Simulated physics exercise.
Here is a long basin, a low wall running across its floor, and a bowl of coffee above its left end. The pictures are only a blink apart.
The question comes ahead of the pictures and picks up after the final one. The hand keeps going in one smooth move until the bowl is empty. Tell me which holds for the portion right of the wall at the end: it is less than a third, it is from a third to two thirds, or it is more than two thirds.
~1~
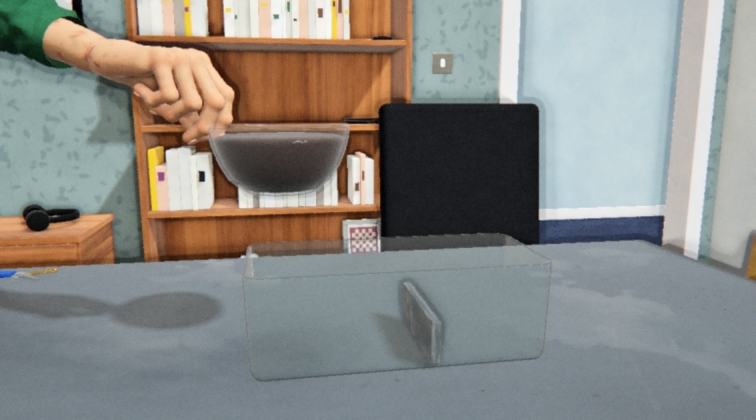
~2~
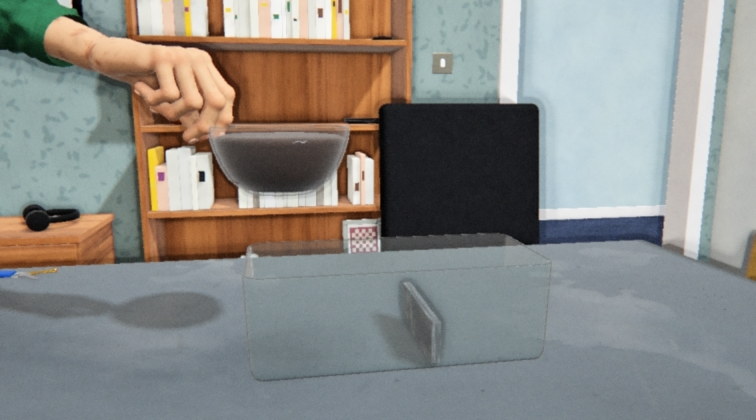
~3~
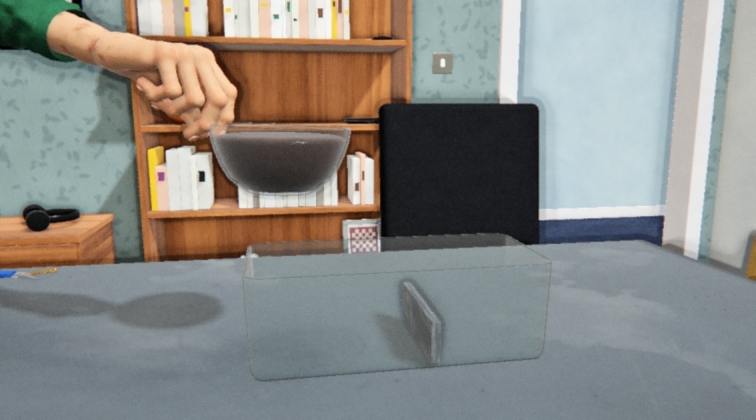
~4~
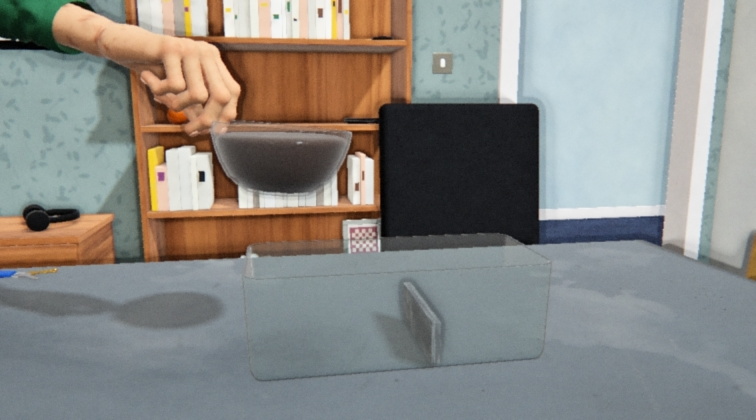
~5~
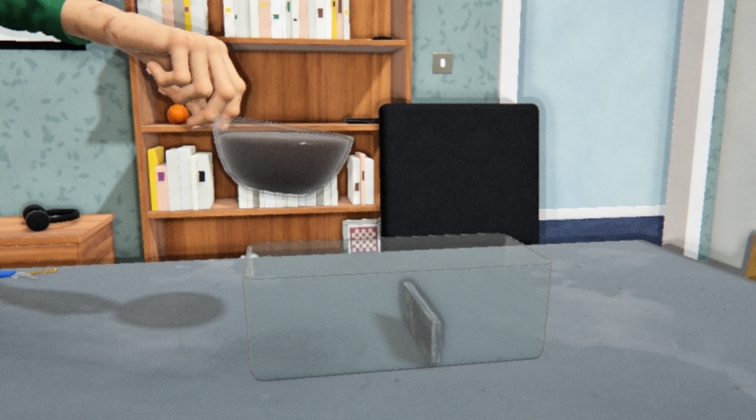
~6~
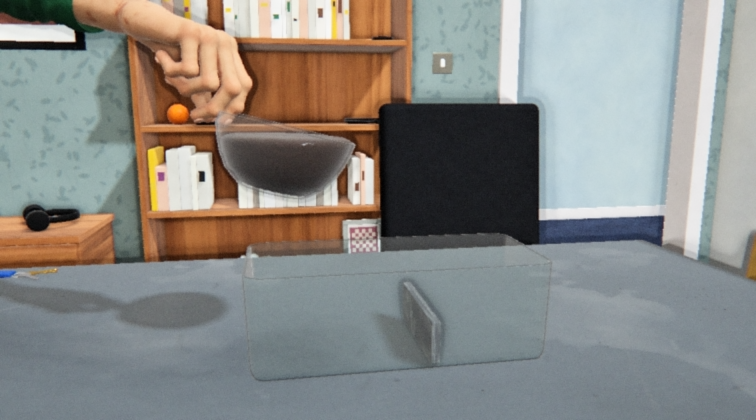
I expect what gathers right of the wall to fall below one third.
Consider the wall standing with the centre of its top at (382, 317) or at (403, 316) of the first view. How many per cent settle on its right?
Note: Roughly 70 % in case one, 50 % in case two.
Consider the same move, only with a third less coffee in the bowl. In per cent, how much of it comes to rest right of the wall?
0 in a hundred.
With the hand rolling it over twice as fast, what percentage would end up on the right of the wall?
I'd put it at some 10 percent.
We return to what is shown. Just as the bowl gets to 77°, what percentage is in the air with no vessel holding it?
It comes to around 30 per cent.
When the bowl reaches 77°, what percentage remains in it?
Roughly 30 in a hundred.
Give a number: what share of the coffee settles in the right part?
I'd say near 10 in a hundred.
A moment on, the tilt is 77° and 29 per cent is still to pour, 32 is left of the wall and 7 right of it.
Next, the tilt is 115° and 0 per cent is still to pour, 86 is left of the wall and 11 right of it.
Then the tilt is 121° and 0 per cent is still to pour, 86 is left of the wall and 12 right of it.
Later the tilt is 121° and 0 per cent is still to pour, 86 is left of the wall and 12 right of it.
Finally, 86 per cent lies left of the wall, 12 right of it and 2 outside.
